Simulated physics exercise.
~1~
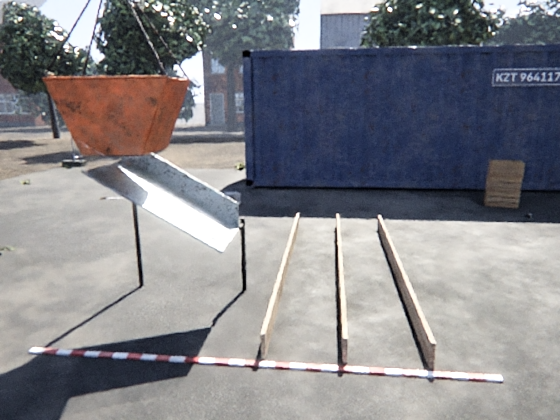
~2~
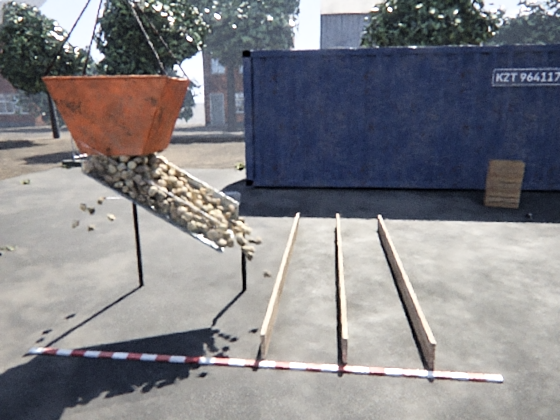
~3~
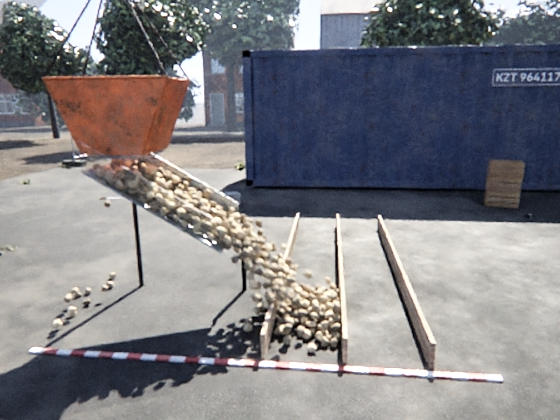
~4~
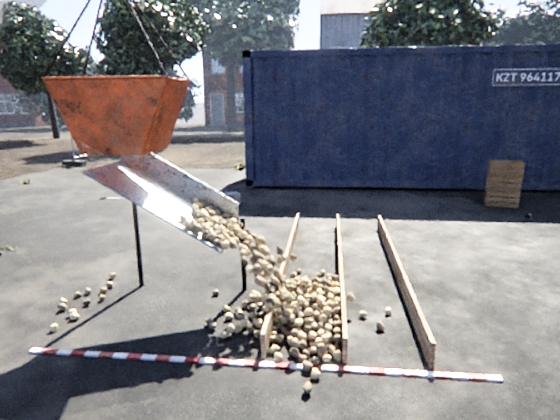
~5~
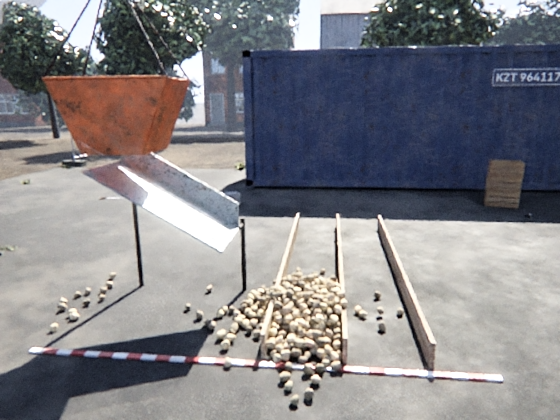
Pale, rounded stones drop from an orange skip hanging in front of a blue container and spread down a sloping steel chute on thin legs. They pour off its lower right end toward two bays marked off by wooden planks on the pavement, while a few scatter on the ground to the left. The stream piles up in the left bay as the skip empties, then thins until the steel is bare. Most of the stones finish heaped in the left bay, some spilling past the striped staff, with stragglers to the left and a few in the right bay.
